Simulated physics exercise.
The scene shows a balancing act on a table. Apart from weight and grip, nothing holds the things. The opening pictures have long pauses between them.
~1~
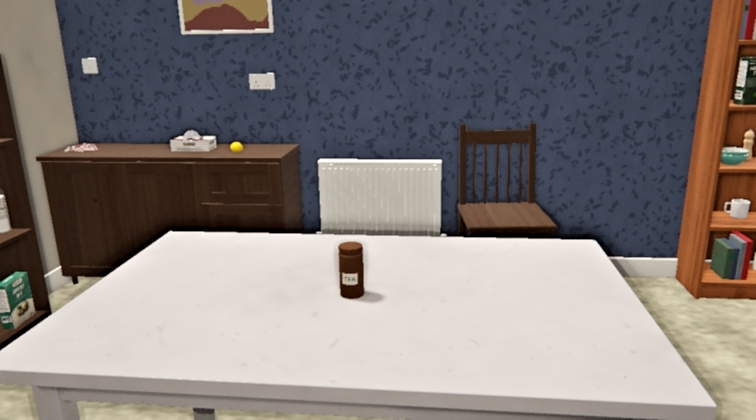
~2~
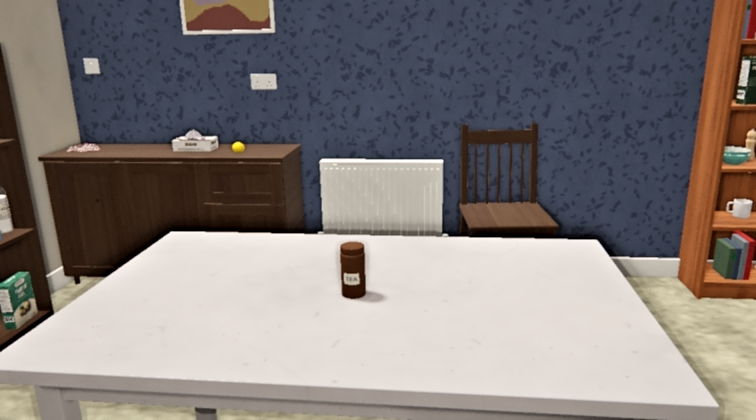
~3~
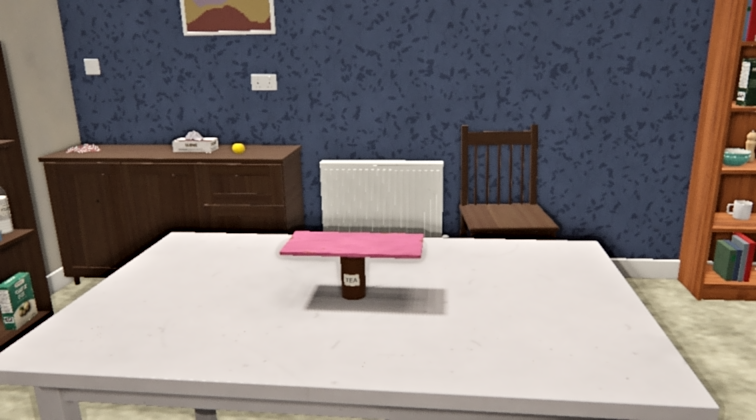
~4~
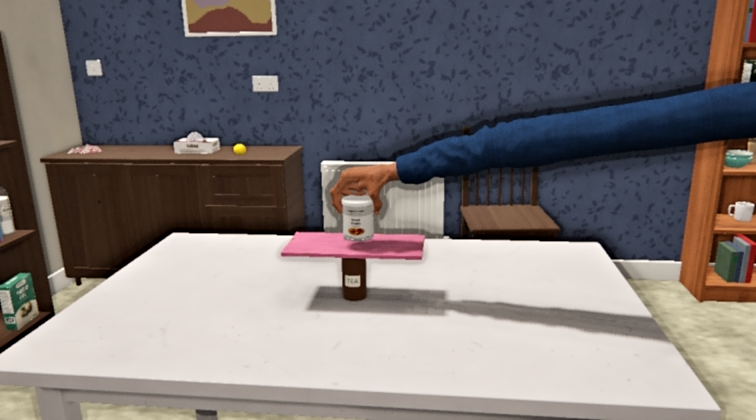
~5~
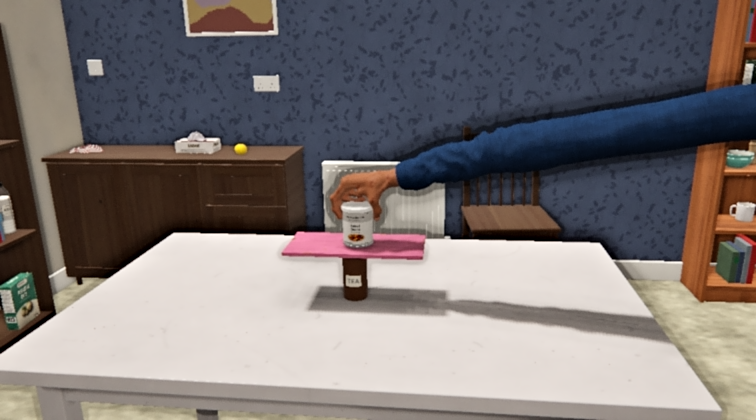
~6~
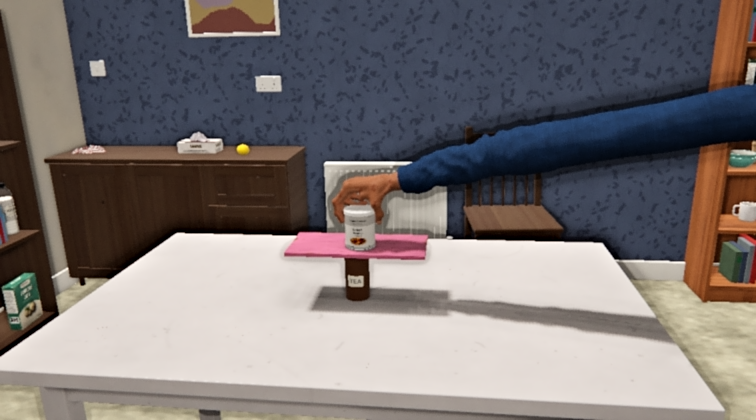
A pink board appeared flat across the top of a brown jar on a white table, then a hand in a blue sleeve lowered a white tin onto it and kept hold.
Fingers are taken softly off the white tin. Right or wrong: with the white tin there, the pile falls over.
Wrong, the pile stays up.
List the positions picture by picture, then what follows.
In the first picture, the last thing is not in view yet; brown jar (351, 270).
In the second picture, the last thing is not in view yet; brown jar (353, 270).
In the third picture, the last thing is not in view yet; brown jar (353, 271).
The fourth picture shows still above its spot; white tin (358, 218); brown jar (354, 272).
The fifth picture shows still above its spot; white tin (358, 224); brown jar (355, 272).
The sixth picture shows in place under the hand; white tin (360, 227); brown jar (357, 272).
Then, 0.40 s after the last picture, nothing has stirred.
Then, 1.10 s after the last picture, white tin resting near (360, 228).
At rest, all 3 in place. Seen from the same camera at the end, white tin near (360, 228). The stack holds.
